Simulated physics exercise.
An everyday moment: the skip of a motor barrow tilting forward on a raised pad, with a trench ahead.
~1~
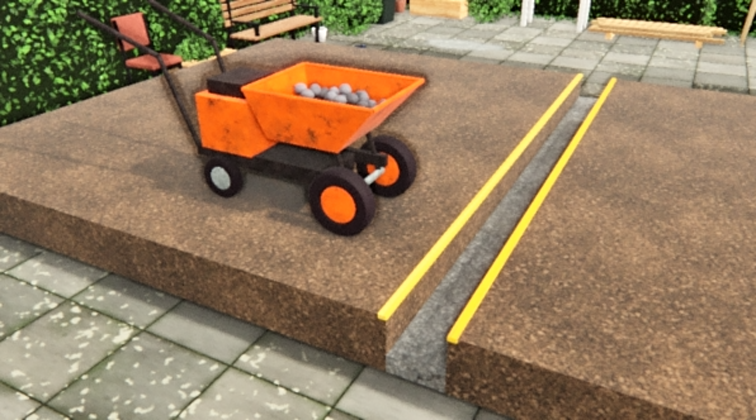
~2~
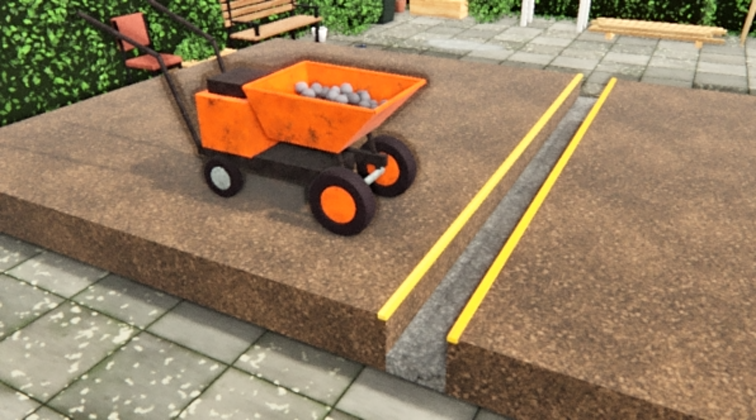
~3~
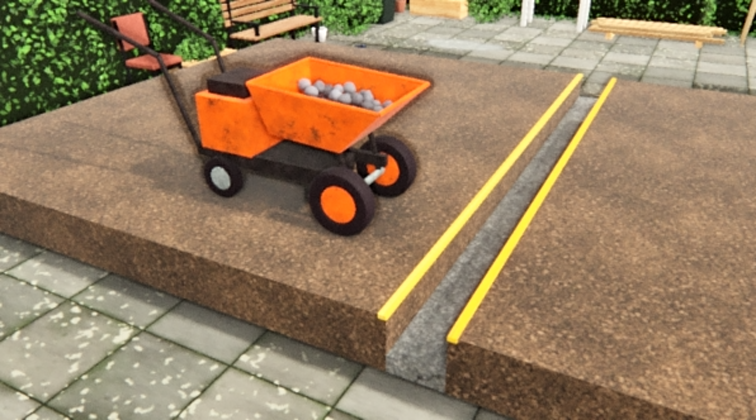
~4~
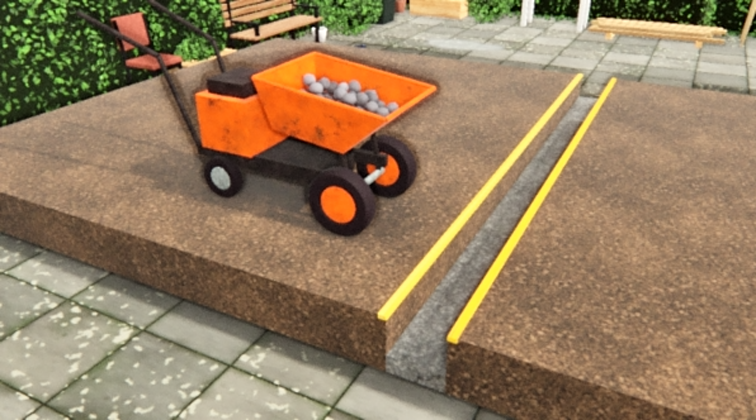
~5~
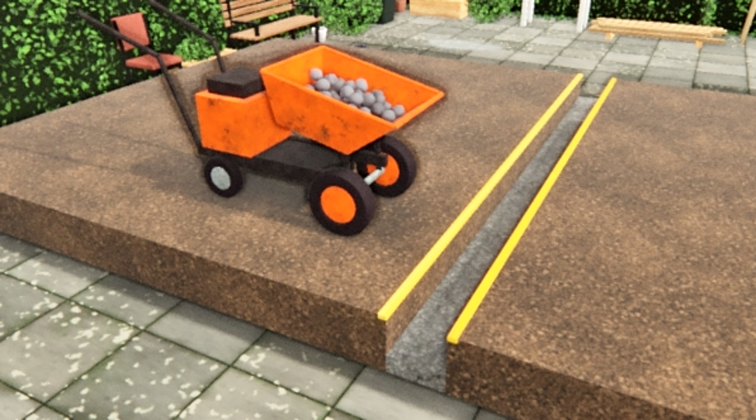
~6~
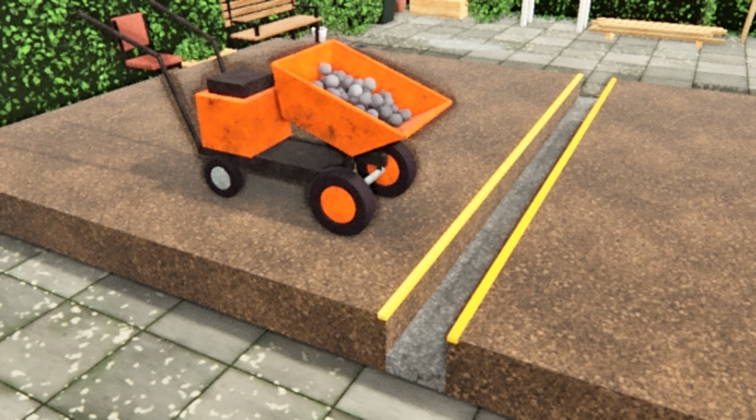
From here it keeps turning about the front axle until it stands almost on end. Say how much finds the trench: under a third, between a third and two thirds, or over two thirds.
It catches over two thirds.
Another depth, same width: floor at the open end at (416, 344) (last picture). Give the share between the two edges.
About 80 per cent.
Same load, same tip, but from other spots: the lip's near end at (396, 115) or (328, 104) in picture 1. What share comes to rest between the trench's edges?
About 60 and 60 per cent.
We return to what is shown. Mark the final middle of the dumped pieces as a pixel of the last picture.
Close to (480, 265).
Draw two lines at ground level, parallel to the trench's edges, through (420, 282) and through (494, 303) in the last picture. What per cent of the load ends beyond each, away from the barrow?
The first gives 100 %, the second 0 %.
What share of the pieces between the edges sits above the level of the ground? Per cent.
About 0 per cent.
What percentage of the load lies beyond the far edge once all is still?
Close to 5 per cent.
Shortly afterwards, skip tipped steeply; the whole lot in the skip.
Next, skip tipped right over; the bulk in the skip; near a quarter in or heaped over the trench.
Some moments later, skip tipped right over; all but a few in or heaped over the trench; only a few beyond it.
In the end, skip tipped right over; all but a few in or heaped over the trench; only a few beyond it.
